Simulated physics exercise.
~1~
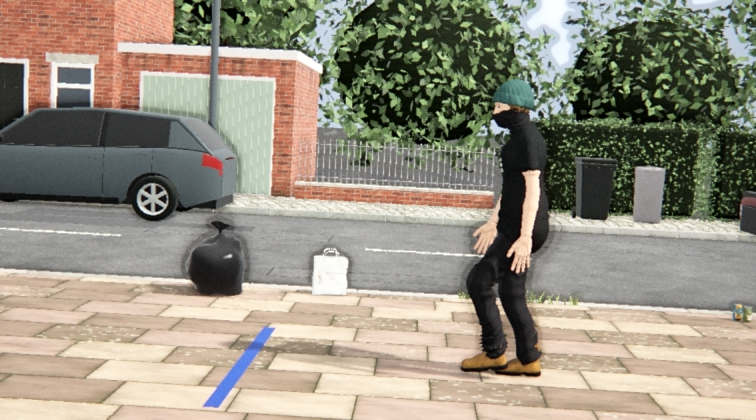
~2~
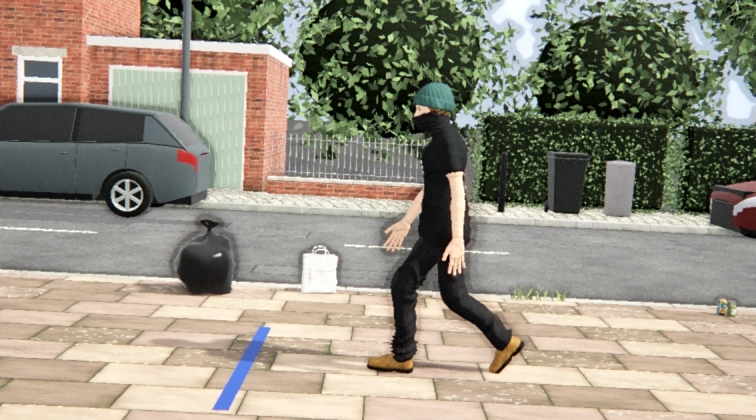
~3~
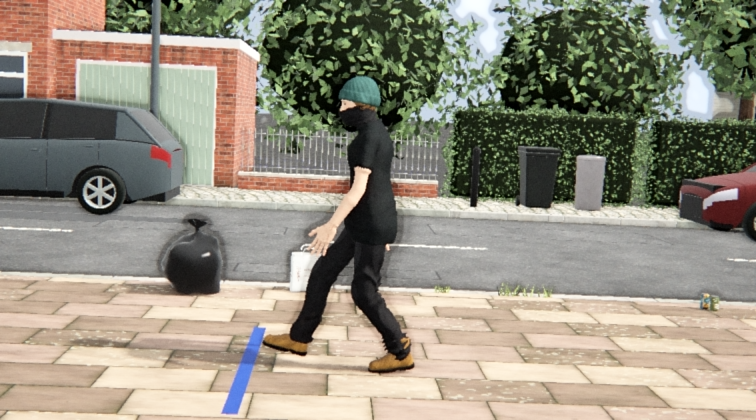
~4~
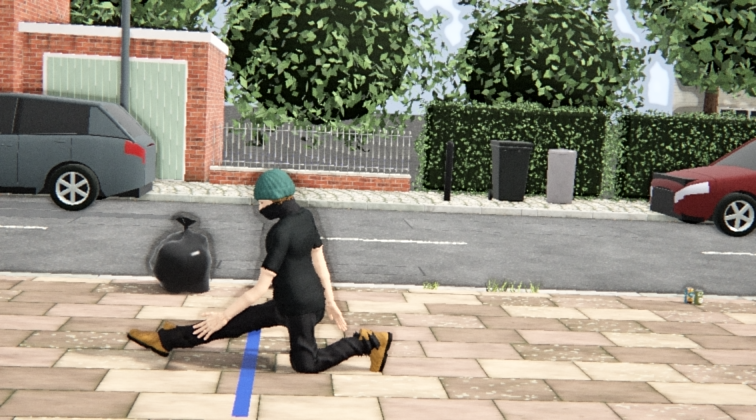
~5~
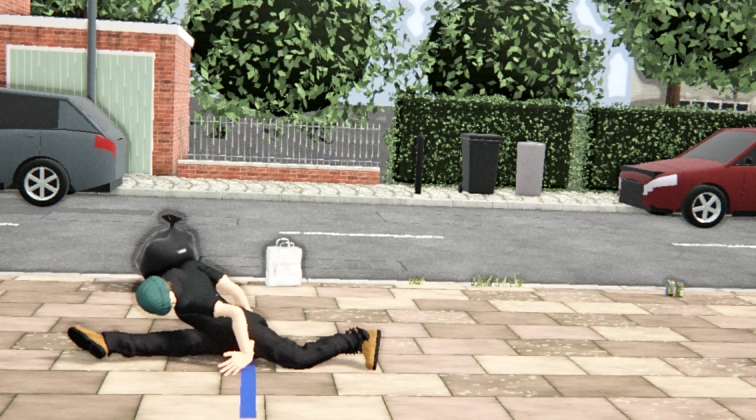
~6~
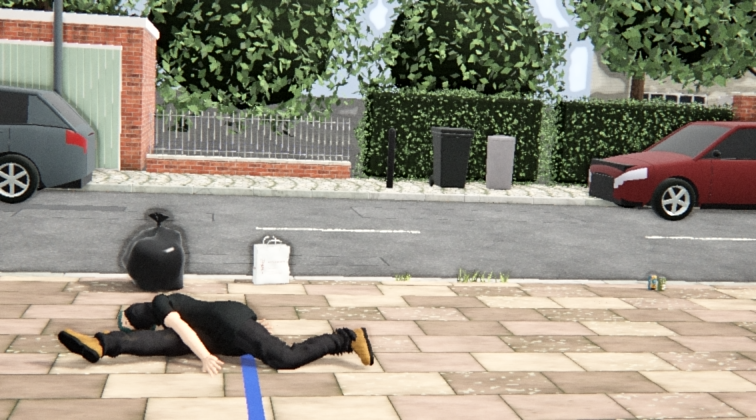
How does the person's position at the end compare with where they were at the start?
At the start the person is upright on the right side of the view, well short of the blue strip. By the end they are further left and low down, lying flat on the paving with head and chest past the strip.
